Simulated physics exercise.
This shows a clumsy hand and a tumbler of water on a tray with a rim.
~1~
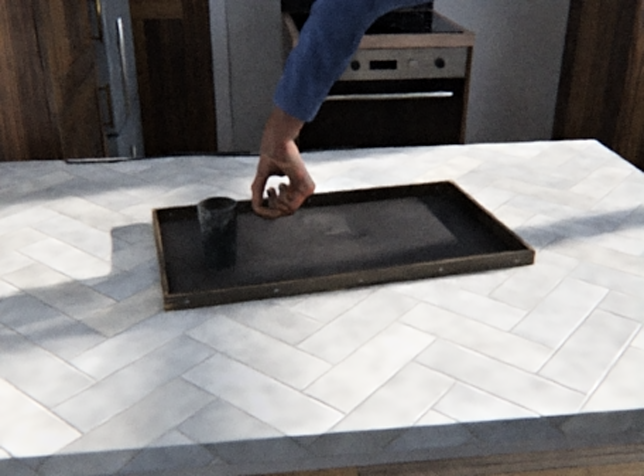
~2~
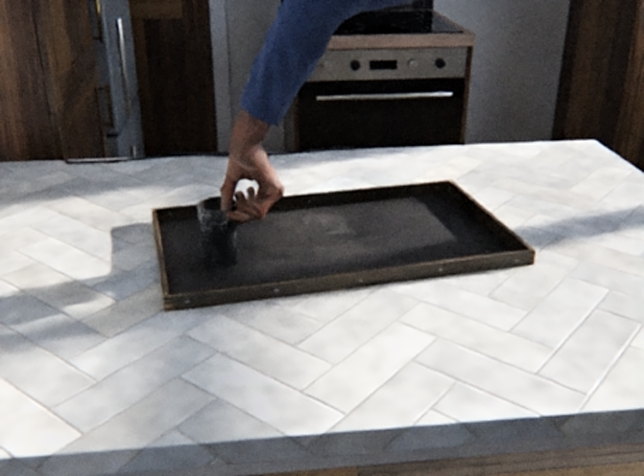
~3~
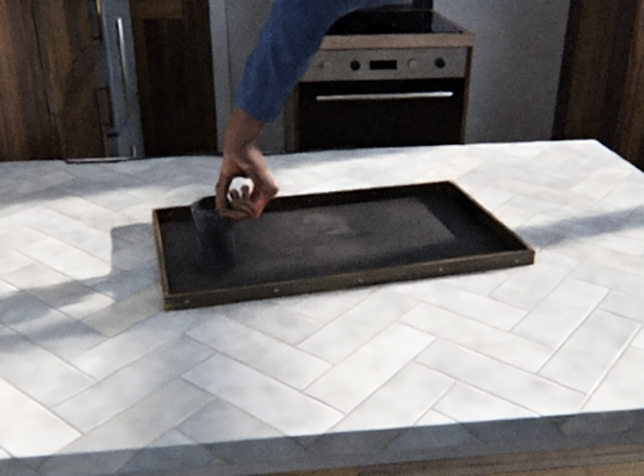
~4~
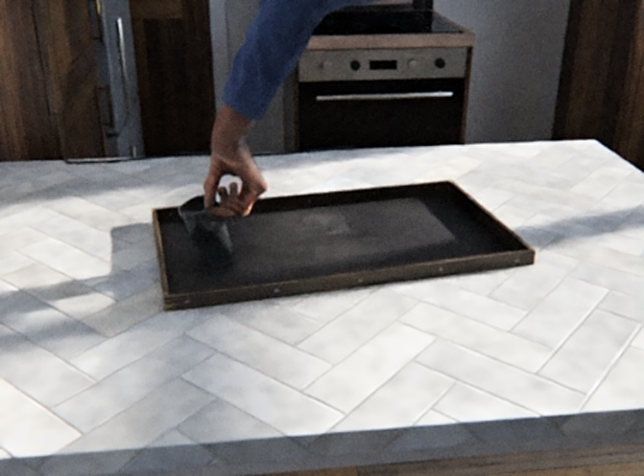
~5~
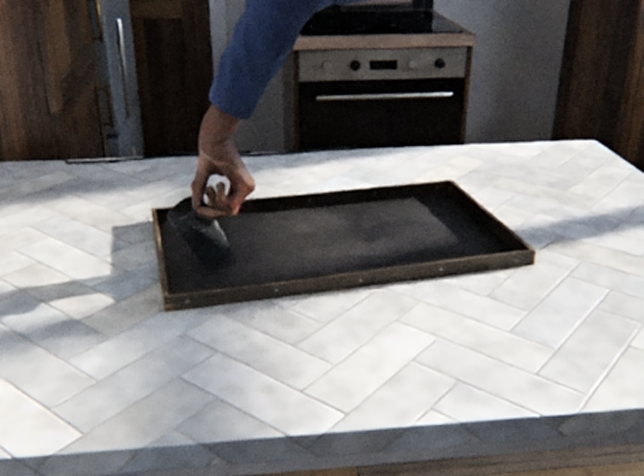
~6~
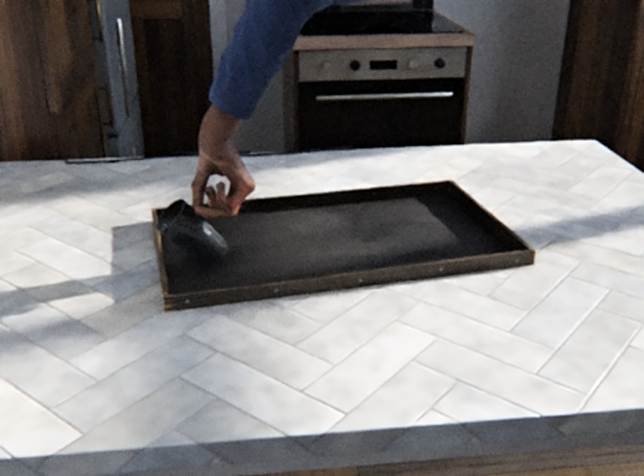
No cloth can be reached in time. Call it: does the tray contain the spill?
It does not.
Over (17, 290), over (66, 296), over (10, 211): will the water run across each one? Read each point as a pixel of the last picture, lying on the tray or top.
The opening spot comes out in the spill, the second in the spill, the closing one out of the spill.
Soon after, the tumbler lies across the rim; the puddle covers about as much as a plate; it is on the top, beyond the rim.
Later, the puddle covers about as much as a tray; it is on the top, beyond the rim.
In the end, the puddle covers about as much as a tray; it is on the top, beyond the rim.
